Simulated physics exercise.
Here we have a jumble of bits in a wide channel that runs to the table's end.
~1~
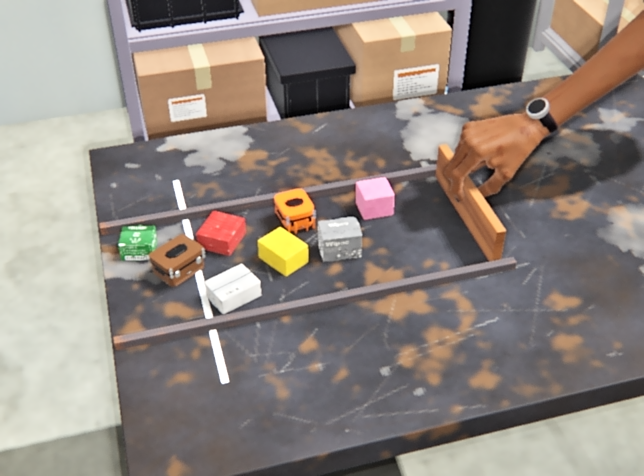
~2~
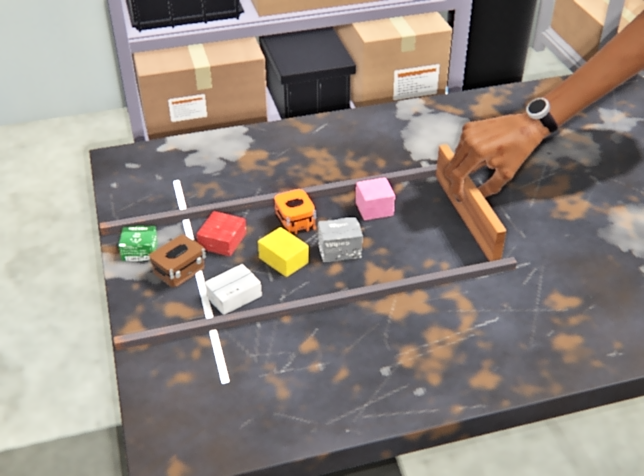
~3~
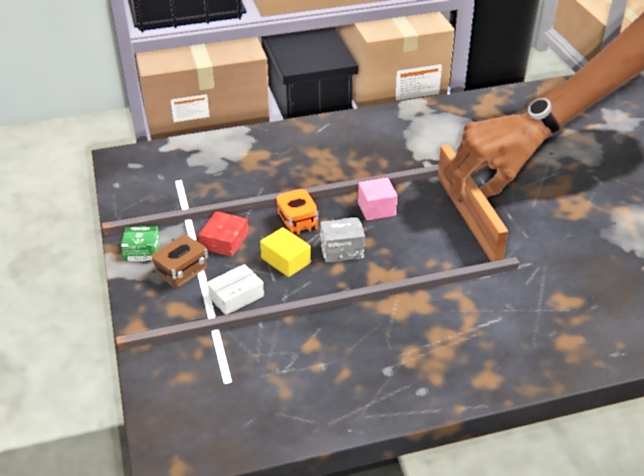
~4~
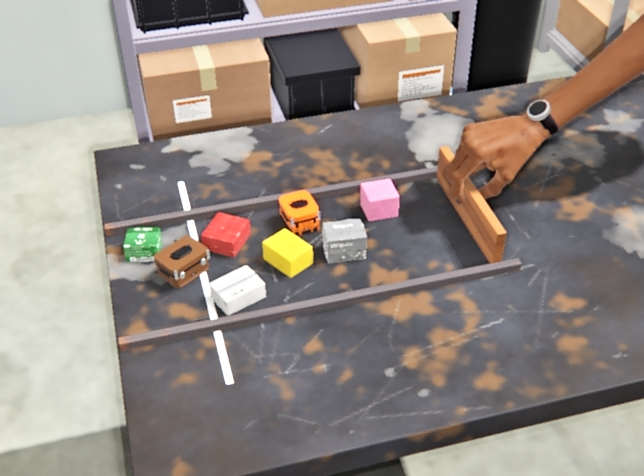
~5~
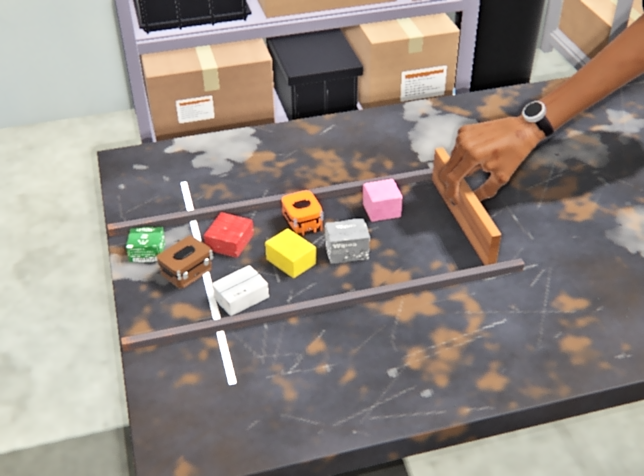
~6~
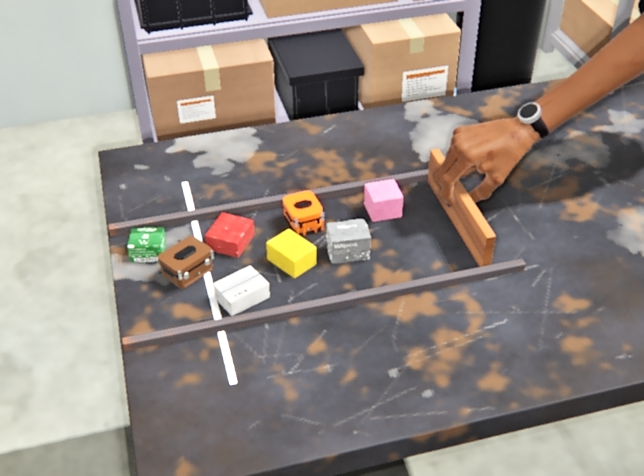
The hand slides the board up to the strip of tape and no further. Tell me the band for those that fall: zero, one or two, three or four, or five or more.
The number that fall off is one or two.
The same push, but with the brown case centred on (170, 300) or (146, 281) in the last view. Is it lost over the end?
In turn it remains up; tumbles off.
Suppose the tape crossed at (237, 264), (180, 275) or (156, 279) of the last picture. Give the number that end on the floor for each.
In that order 0, 3 and 5.
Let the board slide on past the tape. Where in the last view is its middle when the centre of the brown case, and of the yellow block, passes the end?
At (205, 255) for the brown case; at (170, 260) for the yellow block.
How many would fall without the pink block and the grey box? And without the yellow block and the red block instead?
It would be 0 and 0.
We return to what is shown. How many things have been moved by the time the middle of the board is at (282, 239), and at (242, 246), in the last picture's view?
At the one place 7, at the other 8.
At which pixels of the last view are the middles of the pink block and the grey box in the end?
The pink block stops around (183, 236); the grey box around (187, 273).
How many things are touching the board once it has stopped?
It touches 3.
Soon after, none off yet; green box at rest near (147, 244); brown case at rest near (186, 263); white box at rest near (241, 290).
After that, none off yet; green box at rest near (147, 244); brown case moving near (177, 268); white box displaced a little near (227, 297).
In the end, the number that fall off is one or two; gone, green box.
